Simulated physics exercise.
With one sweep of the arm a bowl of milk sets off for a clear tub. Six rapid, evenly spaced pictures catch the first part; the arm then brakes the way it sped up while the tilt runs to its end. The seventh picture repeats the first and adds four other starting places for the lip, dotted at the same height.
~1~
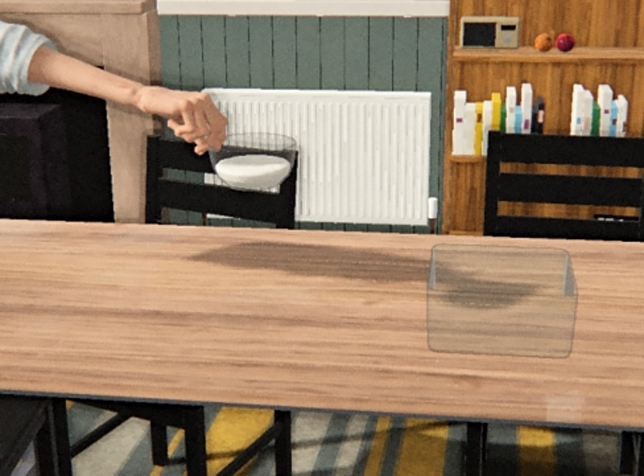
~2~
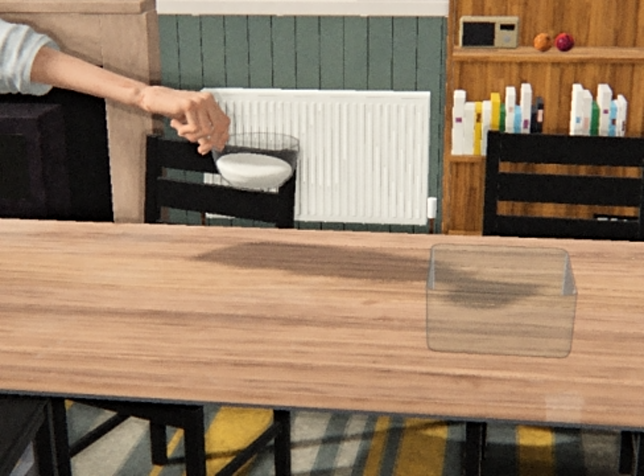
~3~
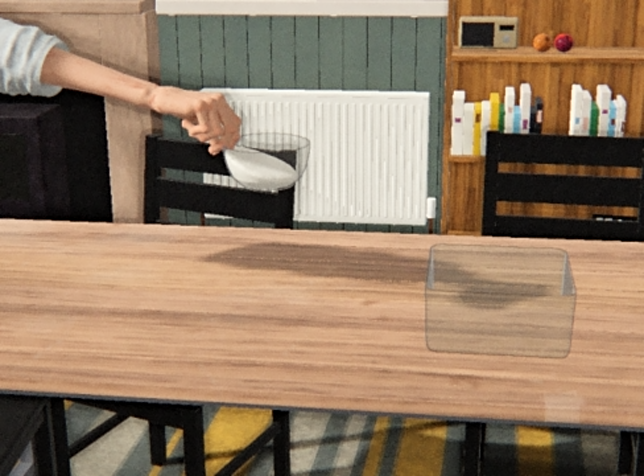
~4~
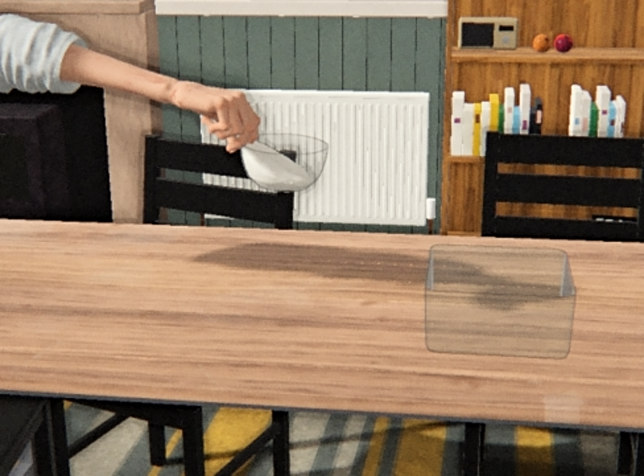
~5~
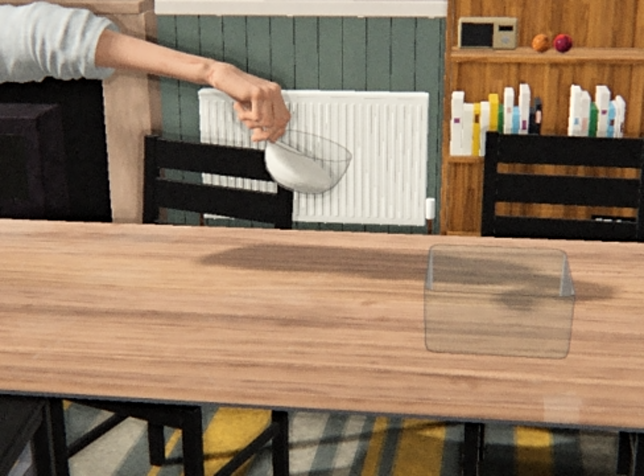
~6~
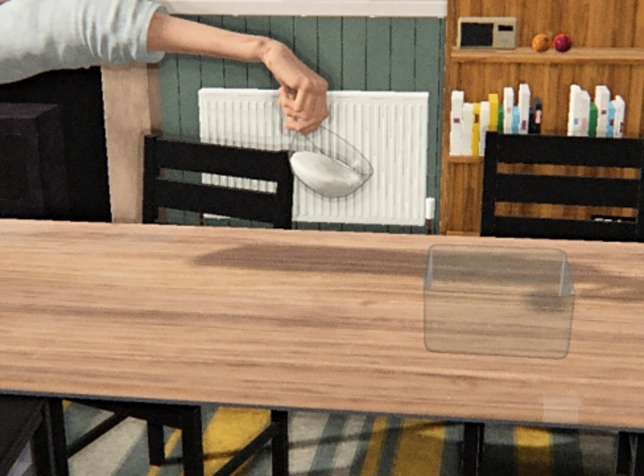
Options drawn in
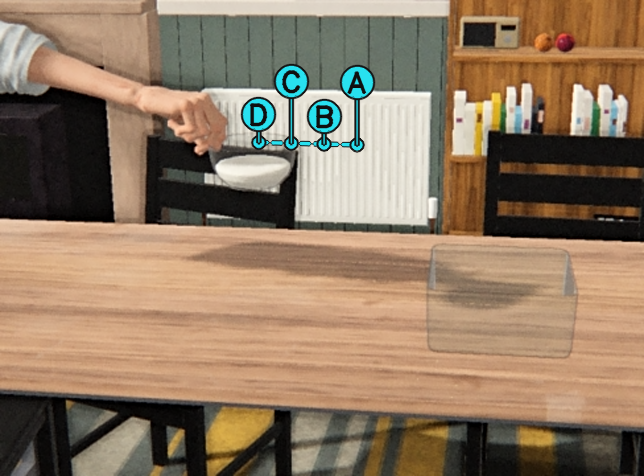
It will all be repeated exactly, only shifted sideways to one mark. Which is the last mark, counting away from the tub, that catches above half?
It is D.
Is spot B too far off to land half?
No, that is safe.
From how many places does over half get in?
All of them.
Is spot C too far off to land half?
No, not at all.
On the marked copy, A at (357, 144); B at (324, 144); C at (291, 143); D at (258, 142).
Choosing A, about 67 % lands in the tub, 3 % falls short and 30 % goes beside or beyond.
Choosing B, about 87 % lands in the tub, 6 % falls short and 6 % goes beside or beyond.
Choosing C, about 86 % lands in the tub, 10 % falls short and 4 % goes beside or beyond.
Choosing D, about 68 % lands in the tub, 23 % falls short and 10 % goes beside or beyond.
